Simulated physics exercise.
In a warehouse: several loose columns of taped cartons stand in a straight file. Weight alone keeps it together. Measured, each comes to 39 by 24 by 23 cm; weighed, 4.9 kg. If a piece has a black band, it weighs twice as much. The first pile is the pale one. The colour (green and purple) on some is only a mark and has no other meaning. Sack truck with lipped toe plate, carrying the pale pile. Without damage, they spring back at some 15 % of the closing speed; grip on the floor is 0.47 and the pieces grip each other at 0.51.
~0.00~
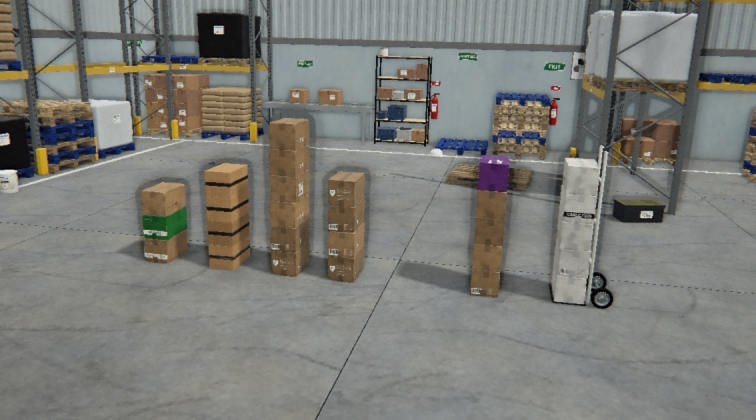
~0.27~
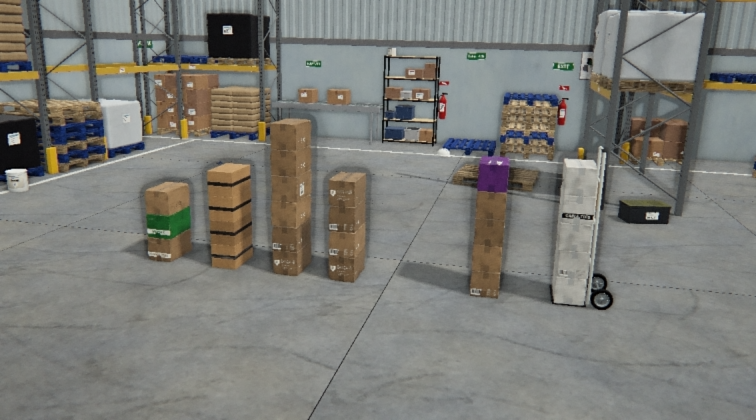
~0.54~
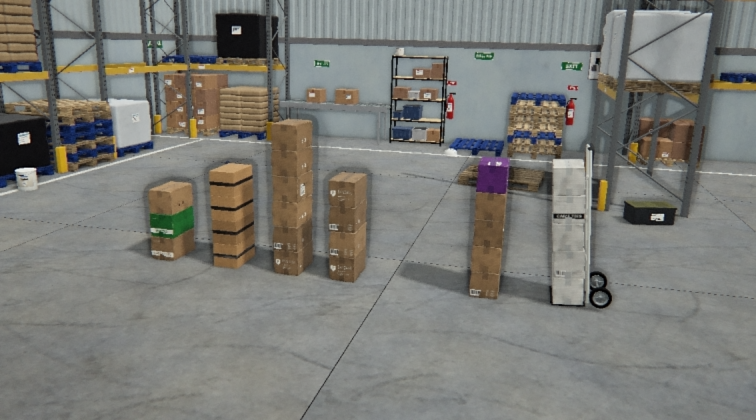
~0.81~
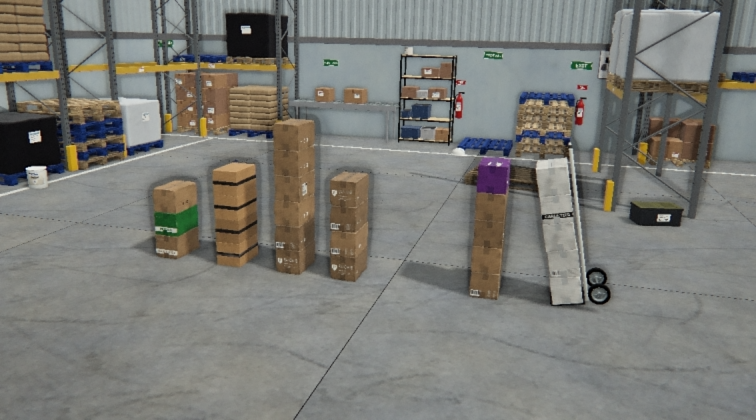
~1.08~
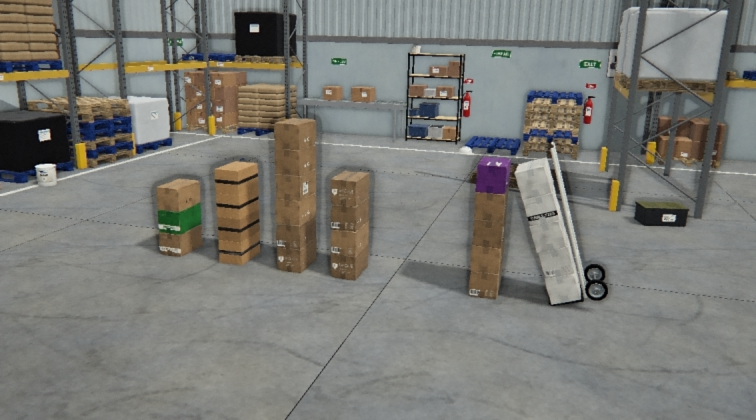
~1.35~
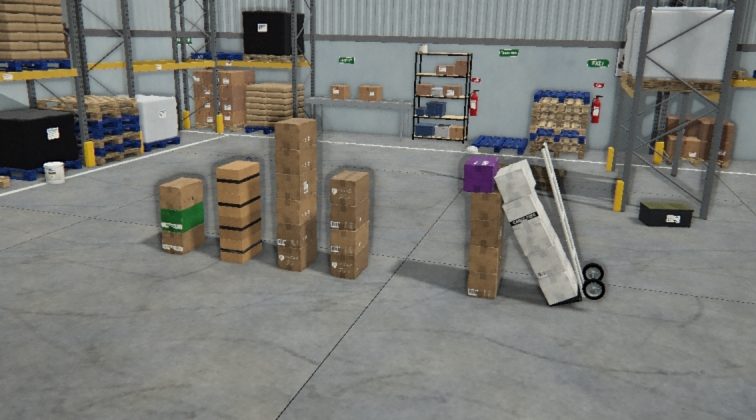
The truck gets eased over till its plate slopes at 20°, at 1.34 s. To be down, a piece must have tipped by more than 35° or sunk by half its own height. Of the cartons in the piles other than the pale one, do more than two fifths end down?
No.
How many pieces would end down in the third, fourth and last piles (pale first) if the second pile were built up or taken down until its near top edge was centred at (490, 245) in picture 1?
Counts down - third: 0; fourth: 0; last: 0.
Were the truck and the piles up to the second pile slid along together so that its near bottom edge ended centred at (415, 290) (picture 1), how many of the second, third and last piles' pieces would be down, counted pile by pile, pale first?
Result: Second pile 5, third pile 4, last pile 3.
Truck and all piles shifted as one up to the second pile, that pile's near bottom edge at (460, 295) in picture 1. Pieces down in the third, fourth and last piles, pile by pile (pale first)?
Third 4, fourth 6, last 3.
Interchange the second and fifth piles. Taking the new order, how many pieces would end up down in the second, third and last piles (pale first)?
Down per pile: Second 0, third 0, last 0.
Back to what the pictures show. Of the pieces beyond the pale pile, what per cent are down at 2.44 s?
25 per cent at that moment.
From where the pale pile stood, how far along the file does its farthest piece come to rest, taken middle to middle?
I'd put it at close to 150 cm.
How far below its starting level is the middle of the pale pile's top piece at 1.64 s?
Roughly 10 cm.
After 1.64 s, 4 of the pale pile down; none of the 22 other cartons down, 5 disturbed; purple carton 8° from how it stood.
After 1.98 s, 5 of the pale pile down; none of the 22 other cartons down, 5 disturbed; purple carton 26° from how it stood, 9 cm lower.
After 2.22 s, 5 of the pale pile down; 5 of the 22 other cartons down; purple carton 56° from how it stood, 44 cm lower.
After 2.44 s, 5 of the pale pile down; 5 of the 22 other cartons down; purple carton 11° from how it stood, 60 cm lower.
In the end (3.2 s), 5 of the pale pile down; 5 of the 22 other cartons down; purple carton 69 cm lower; green carton unmoved. That is 23 per cent. From the last view, middles, purple carton near (364, 239), green carton near (183, 216).
